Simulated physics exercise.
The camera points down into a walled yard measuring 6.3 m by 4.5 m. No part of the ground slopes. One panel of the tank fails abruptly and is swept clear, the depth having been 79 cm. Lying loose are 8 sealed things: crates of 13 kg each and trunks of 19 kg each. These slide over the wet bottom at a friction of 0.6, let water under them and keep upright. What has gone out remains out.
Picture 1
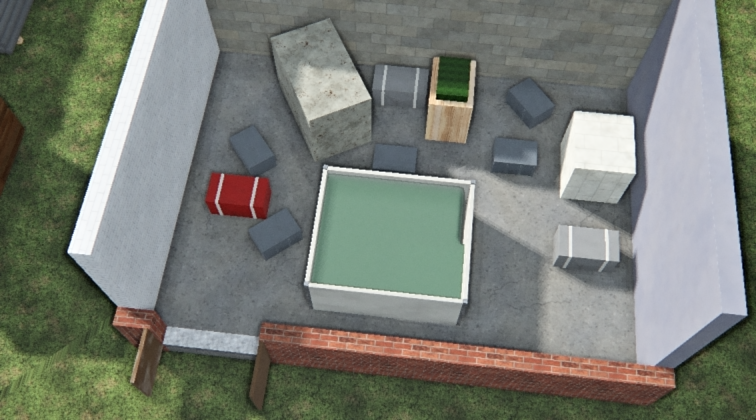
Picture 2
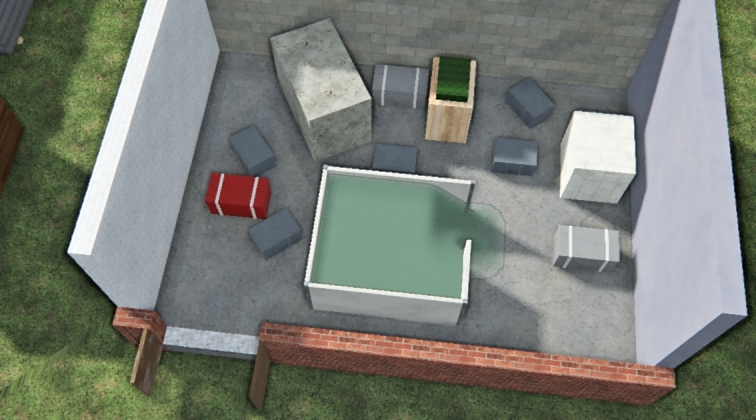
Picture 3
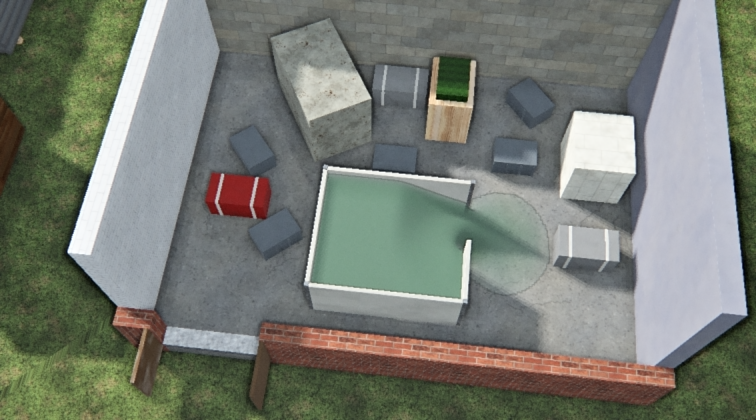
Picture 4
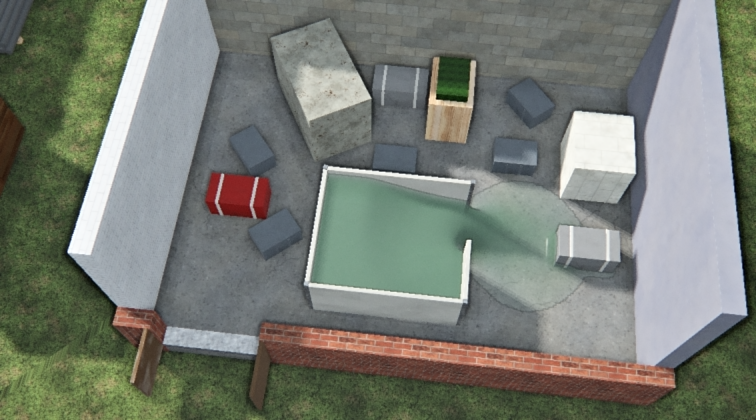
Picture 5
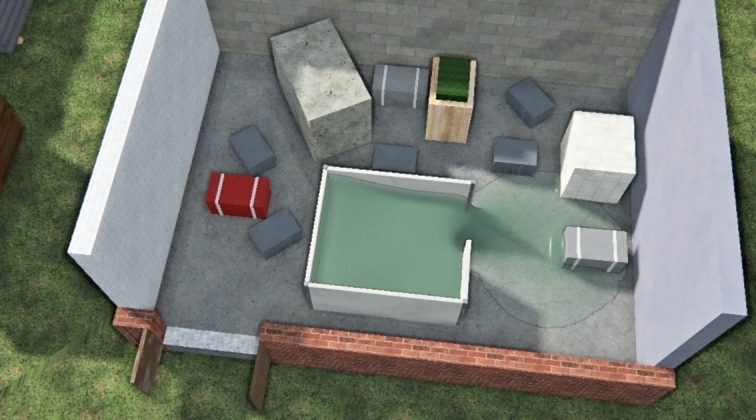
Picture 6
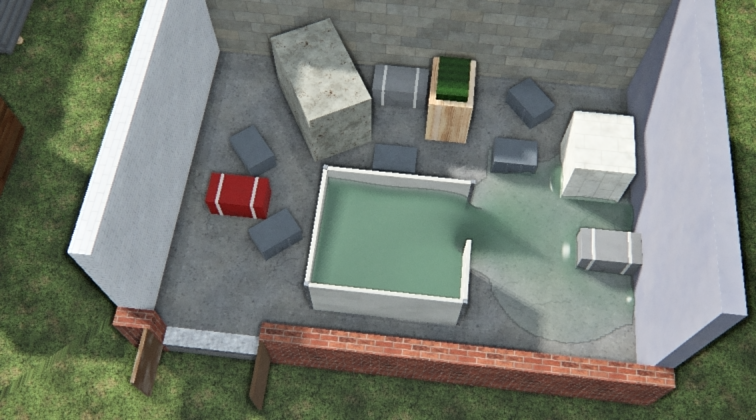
Green water sits in a square white tank inside a walled yard, then pours through a gap in the tank's right side. It fans out across the grey ground, reaching the grey trunk with white straps and pushing it slightly right, while the red trunk and the other objects stay still.
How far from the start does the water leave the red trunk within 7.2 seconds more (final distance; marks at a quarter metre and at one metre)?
Prediction - the red trunk does not really move.
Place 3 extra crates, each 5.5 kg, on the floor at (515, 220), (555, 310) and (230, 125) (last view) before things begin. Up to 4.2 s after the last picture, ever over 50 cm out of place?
Order as asked - farther, farther, not as far.
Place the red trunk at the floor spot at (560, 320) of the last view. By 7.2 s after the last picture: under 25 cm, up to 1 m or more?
In the end it goes partway.
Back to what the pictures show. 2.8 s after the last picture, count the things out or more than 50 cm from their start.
I count 3.
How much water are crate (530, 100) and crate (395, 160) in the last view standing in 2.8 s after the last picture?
Close to 12 and 0 centimetres.
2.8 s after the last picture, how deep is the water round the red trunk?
Depth approx. 0 cm.
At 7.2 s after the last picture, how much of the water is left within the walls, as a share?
Remaining: Approx. 98 per cent.
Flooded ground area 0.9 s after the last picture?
The covered patch comes to about 11.0 m2.
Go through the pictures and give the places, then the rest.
The first frame shows the red trunk at (237, 190) rests on the ground; 3.1 m2 under water; 0 of 8 have shifted.
The second frame shows the red trunk at (237, 190), on the bottom; water covers 3.6 m2; 0 of 8 have shifted.
The third frame shows the red trunk at (237, 190) rests on the ground; water covers 4.5 m2; 0 of 8 have shifted.
The fourth frame shows the red trunk at (237, 190) rests on the ground; water covers 5.5 m2; 0 of 8 have shifted.
The fifth frame shows the red trunk at (237, 190), on the bottom; water covers 6.7 m2; 1 of 8 have shifted.
The sixth frame shows the red trunk at (237, 190) rests on the ground; 7.6 m2 under water; 1 of 8 have shifted.
Then, 0.9 s after the last picture the red trunk is near (237, 190), 0.0 m from its start, aground; 0 of 8 are out; 1 afloat.
Then, 2.8 s after the last picture the red trunk is near (237, 190), 0.0 m from its start, aground; 0 of 8 are out; 2 afloat.
Then, 4.8 s after the last picture the red trunk is near (237, 190), 0.0 m from its start, aground; 0 of 8 are out; 2 afloat.
Then, 7.2 s after the last picture the red trunk is near (237, 190), 0.0 m from its start, afloat; 0 of 8 are out; 5 afloat.
